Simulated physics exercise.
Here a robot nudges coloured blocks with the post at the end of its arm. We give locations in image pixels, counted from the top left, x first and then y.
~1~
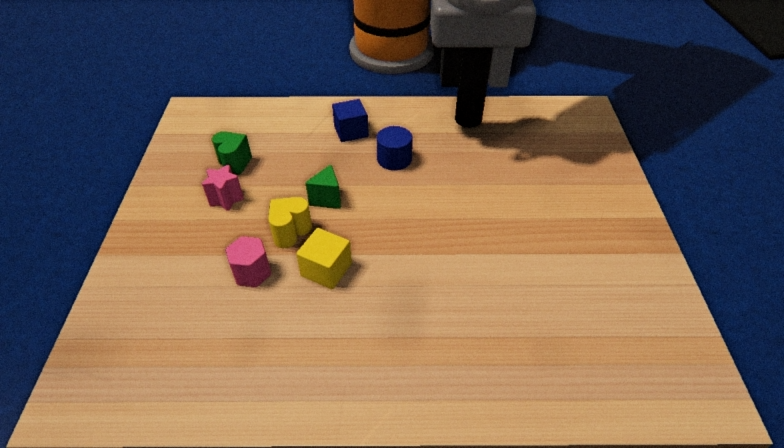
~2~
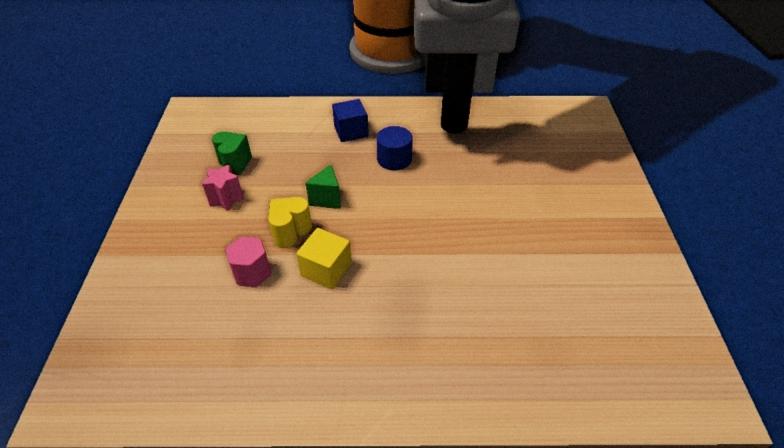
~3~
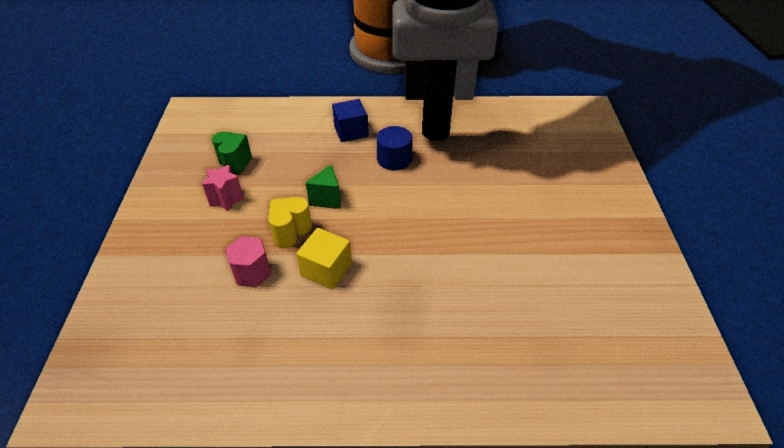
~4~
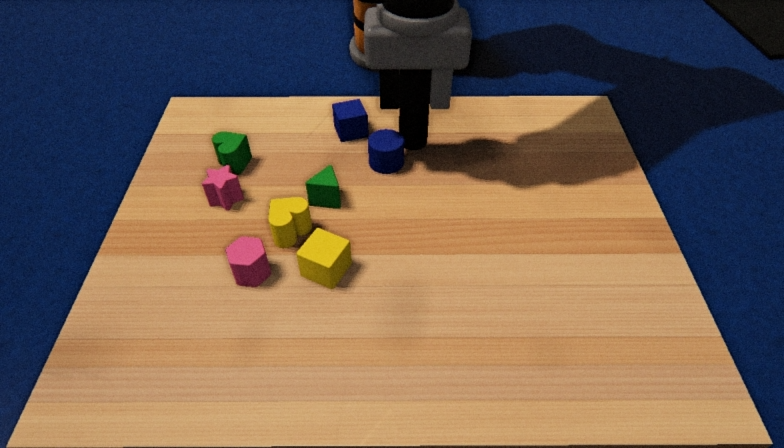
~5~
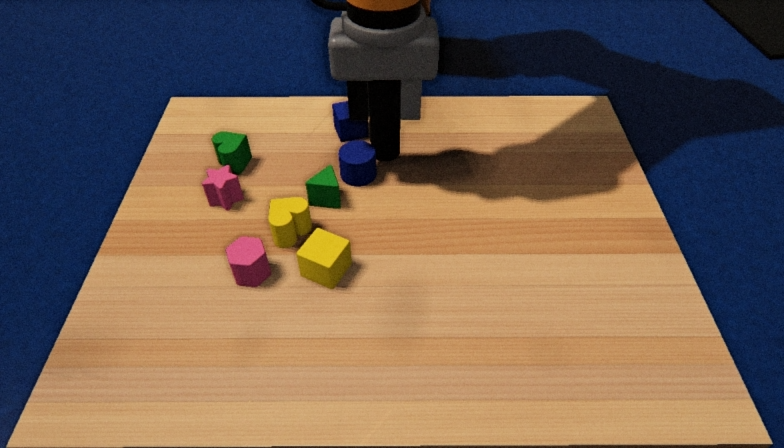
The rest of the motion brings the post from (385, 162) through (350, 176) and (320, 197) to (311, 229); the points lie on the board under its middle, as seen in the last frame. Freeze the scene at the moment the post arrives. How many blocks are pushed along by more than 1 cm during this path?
Blocks that move over 1 cm: Three or more.
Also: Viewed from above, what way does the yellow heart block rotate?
Rotates clockwise.
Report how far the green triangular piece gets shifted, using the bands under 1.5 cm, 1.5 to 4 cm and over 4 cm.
Overall it shifts more than 4 cm.
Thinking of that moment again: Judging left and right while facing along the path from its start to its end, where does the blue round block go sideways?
It's pushed right.
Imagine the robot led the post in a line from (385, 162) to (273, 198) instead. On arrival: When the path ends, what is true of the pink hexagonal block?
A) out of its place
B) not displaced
That would be B.
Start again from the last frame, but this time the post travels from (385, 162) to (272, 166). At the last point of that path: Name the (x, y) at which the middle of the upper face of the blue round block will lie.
I'd guess (300, 164).
On the path given first. One third of the way, post (349, 167); green triangular piece (310, 185), turned 70° anticlockwise; blue round block (317, 165).
Two thirds of the way, post (319, 188); yellow heart block (281, 215), turned 20° clockwise; green triangular piece (304, 198), turned 105° anticlockwise; blue round block (281, 177).
At the end, post (309, 219); pink hexagonal block (231, 260), turned 15° anticlockwise; yellow heart block (260, 234), turned 55° clockwise; green triangular piece (292, 227), turned 75° anticlockwise; blue round block (278, 179).
